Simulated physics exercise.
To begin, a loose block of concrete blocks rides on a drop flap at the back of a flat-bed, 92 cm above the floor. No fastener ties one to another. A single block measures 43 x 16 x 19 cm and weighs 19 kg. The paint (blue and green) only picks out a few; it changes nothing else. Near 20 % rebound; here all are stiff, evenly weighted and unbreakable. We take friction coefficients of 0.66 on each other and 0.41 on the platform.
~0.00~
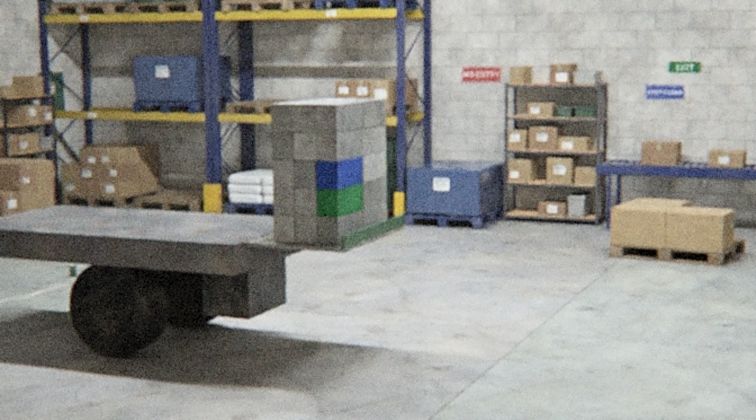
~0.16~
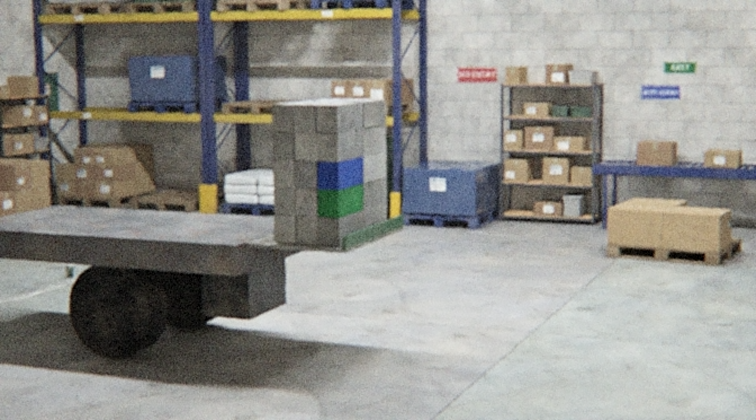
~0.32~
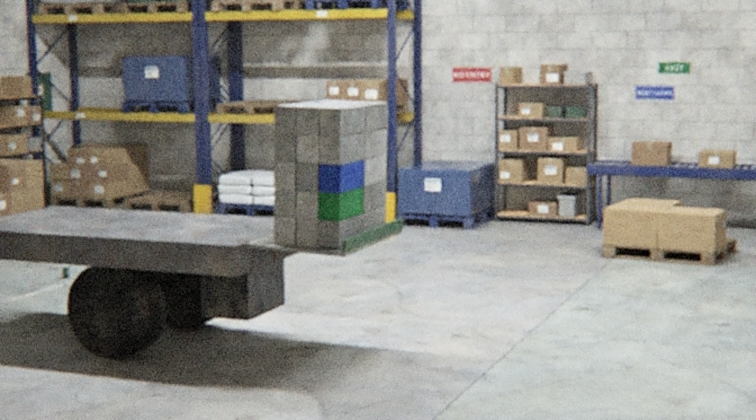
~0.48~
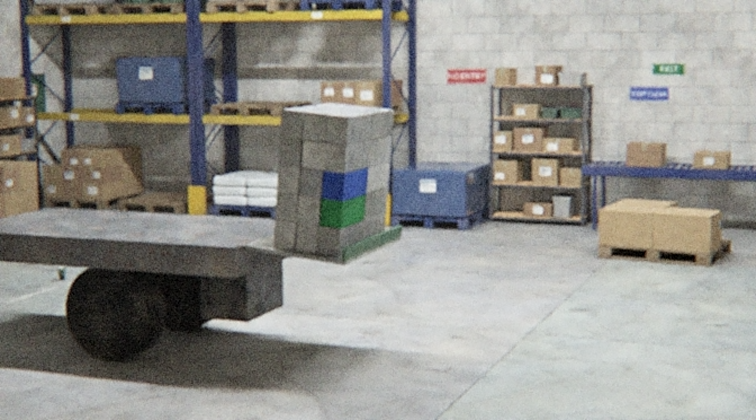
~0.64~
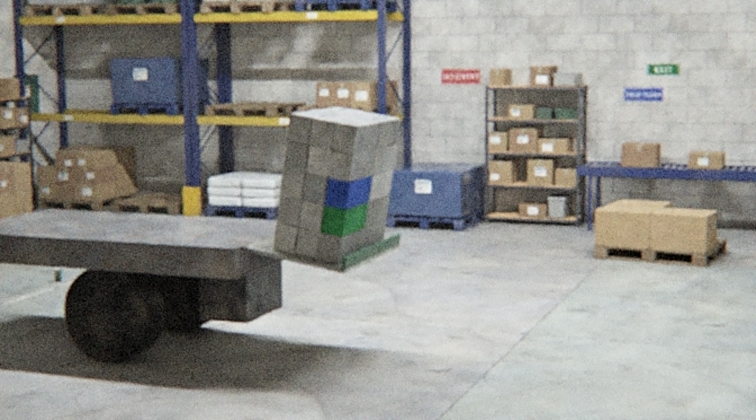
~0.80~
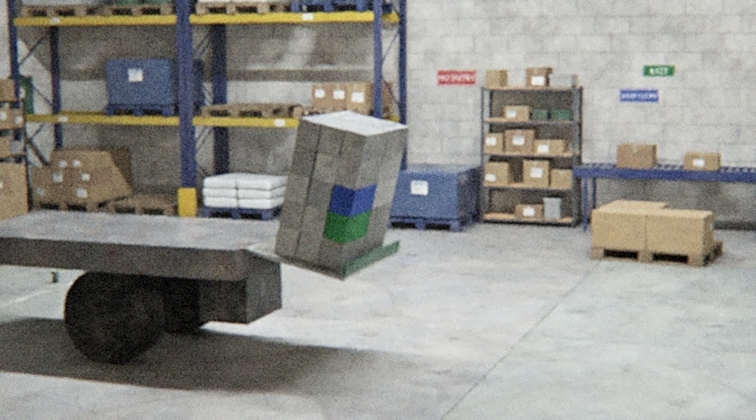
A stack of gray blocks leans right as the green flap beneath it tilts down.
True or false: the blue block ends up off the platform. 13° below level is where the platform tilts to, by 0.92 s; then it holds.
True.
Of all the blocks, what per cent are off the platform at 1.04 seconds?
It's 0 percent at that point.
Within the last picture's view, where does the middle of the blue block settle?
About (441, 370).
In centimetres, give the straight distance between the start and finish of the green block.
Green - some 120 cm.
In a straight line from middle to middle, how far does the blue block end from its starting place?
It finishes around 150 cm from its starting point.
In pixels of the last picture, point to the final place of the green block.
I'd point at about (407, 367).
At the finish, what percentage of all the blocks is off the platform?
That comes to around 60 percent.
After 1.04 s, slope 13°; none of the 30 blocks off the platform, 30 disturbed; blue block 10° from how it stood; green block 10° from how it stood.
After 1.28 s, slope 13°; 8 of the 30 blocks off the platform; blue block 31° from how it stood; green block 31° from how it stood.
After 1.56 s, slope 13°; 18 of the 30 blocks off the platform; blue block on its side; green block on its side.
In the end (2.6 s), slope 13°; 18 of the 30 blocks off the platform; blue block on its side; green block on its side. From the last view, middles, blue block near (441, 370), green block near (407, 367).
